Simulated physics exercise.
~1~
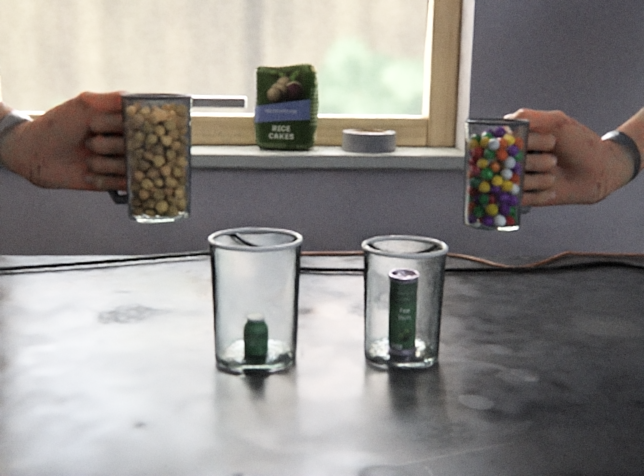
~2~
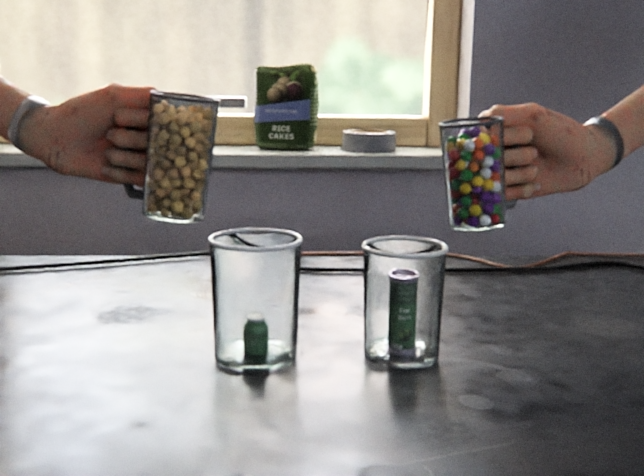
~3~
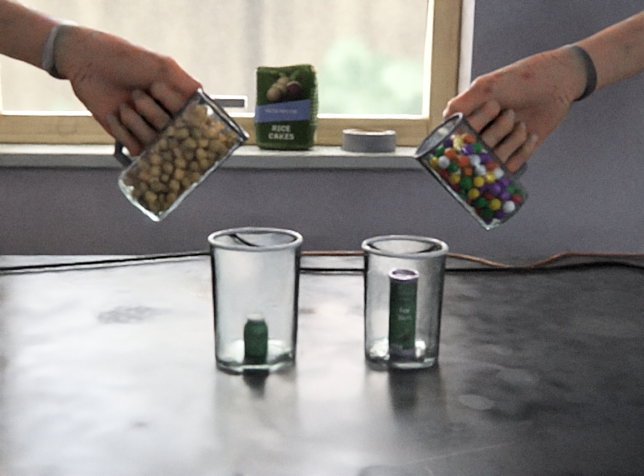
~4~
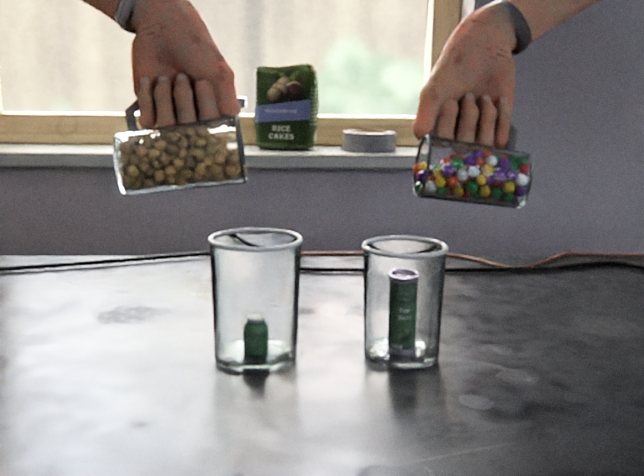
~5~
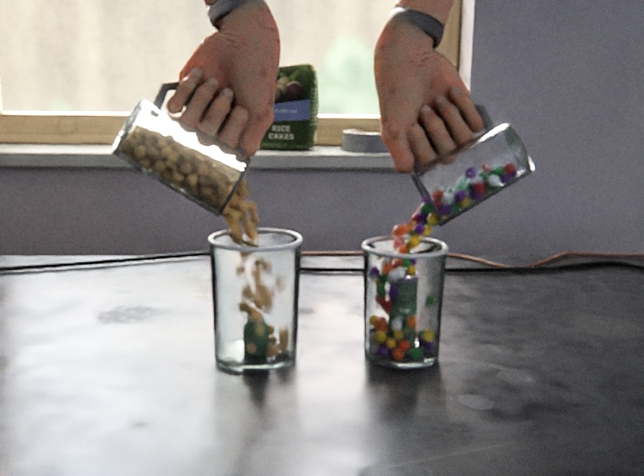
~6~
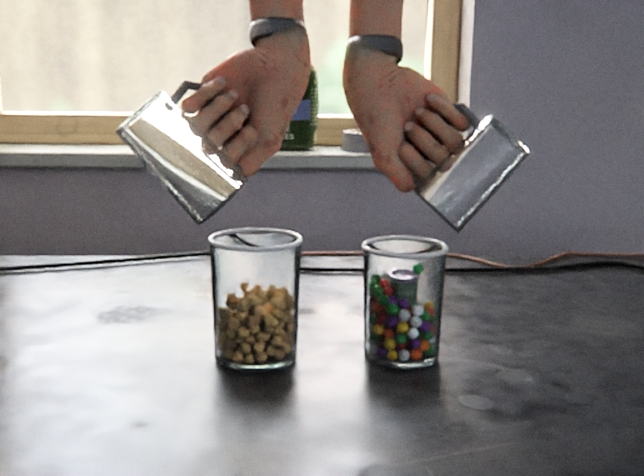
The clip shows two hands tipping a mug of tan, nut-like pieces and a mug of multicoloured beads into two clear glasses, each holding a small green object. Both mugs end up empty, with the left object buried and the top of the taller right one still showing.
